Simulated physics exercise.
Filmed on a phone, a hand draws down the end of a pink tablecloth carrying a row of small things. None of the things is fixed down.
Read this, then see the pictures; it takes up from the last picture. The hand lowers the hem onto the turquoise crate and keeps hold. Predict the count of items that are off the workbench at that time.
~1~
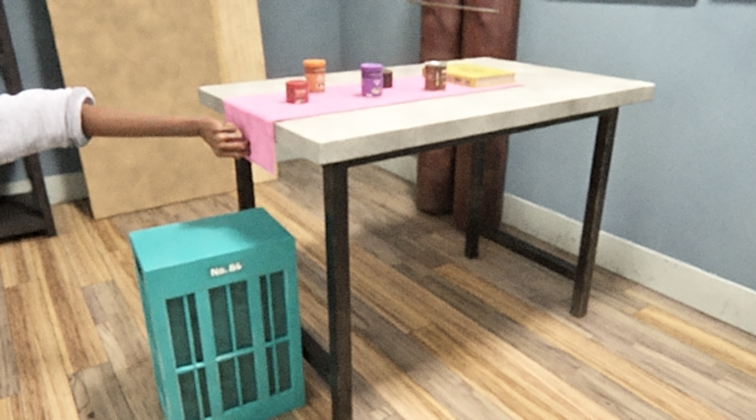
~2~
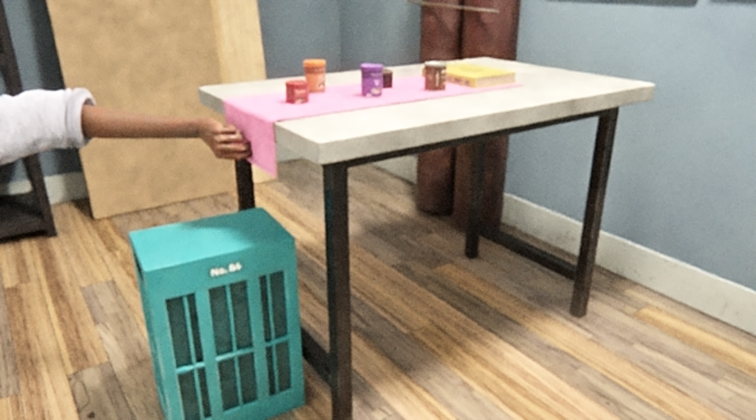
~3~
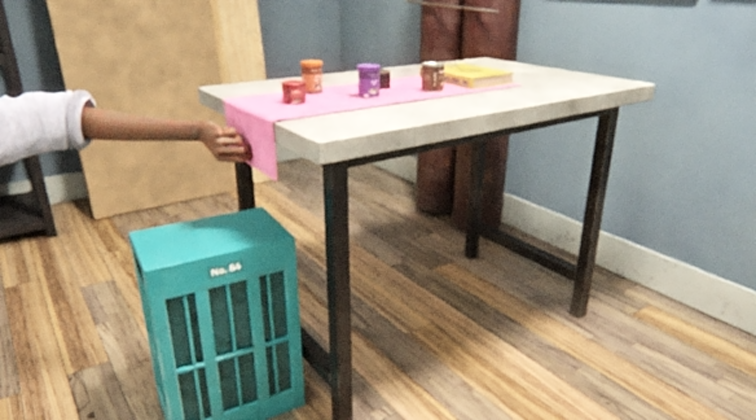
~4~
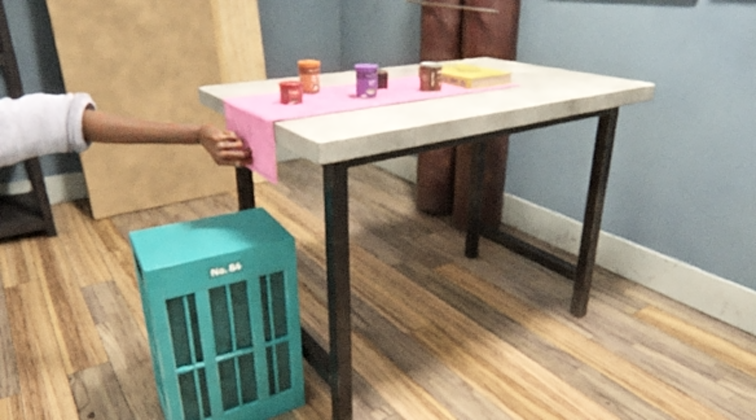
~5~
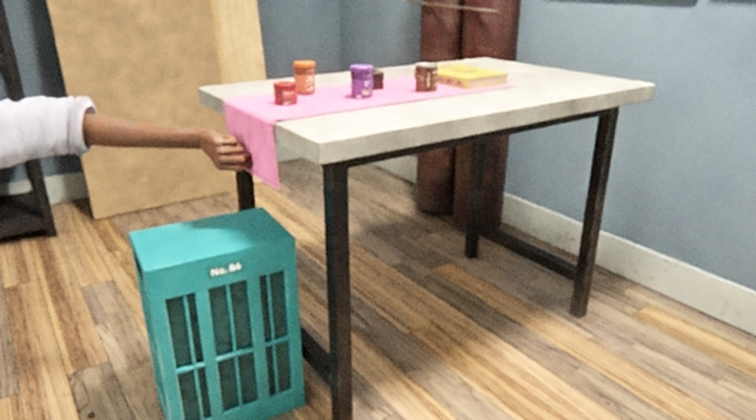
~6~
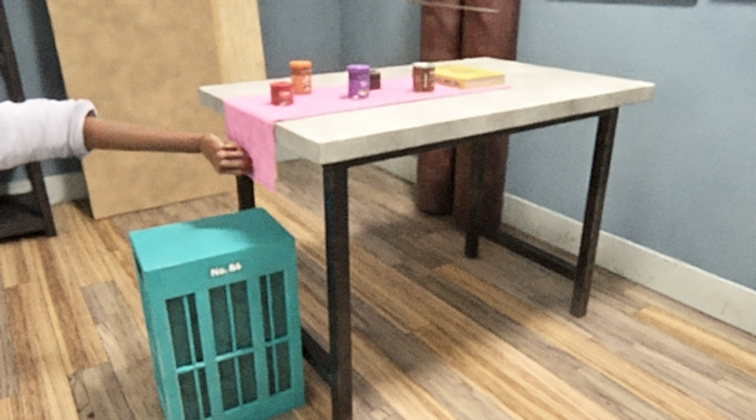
Watching it, the fallen ones add up to one, no more.
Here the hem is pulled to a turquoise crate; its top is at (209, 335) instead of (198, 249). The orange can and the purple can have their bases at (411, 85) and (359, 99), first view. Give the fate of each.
Well, the orange can is safe, and the purple can is dislodged.
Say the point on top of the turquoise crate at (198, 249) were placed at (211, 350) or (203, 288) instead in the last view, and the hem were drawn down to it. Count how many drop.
Then 4, then 2.
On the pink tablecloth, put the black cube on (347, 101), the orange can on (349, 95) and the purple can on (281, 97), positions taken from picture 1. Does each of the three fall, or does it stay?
The black cube keeps its place on top; the orange can stays on; the purple can tumbles off.
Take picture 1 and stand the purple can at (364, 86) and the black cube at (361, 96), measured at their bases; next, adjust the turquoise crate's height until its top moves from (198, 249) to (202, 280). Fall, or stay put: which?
The purple can ends up still on top and the black cube ends up still on top.
A little later, hem near (253, 195); all still up.
Next, hem on the crate; red pot gone.
When it is over, hem on the crate; red pot gone. Over the edge go one.
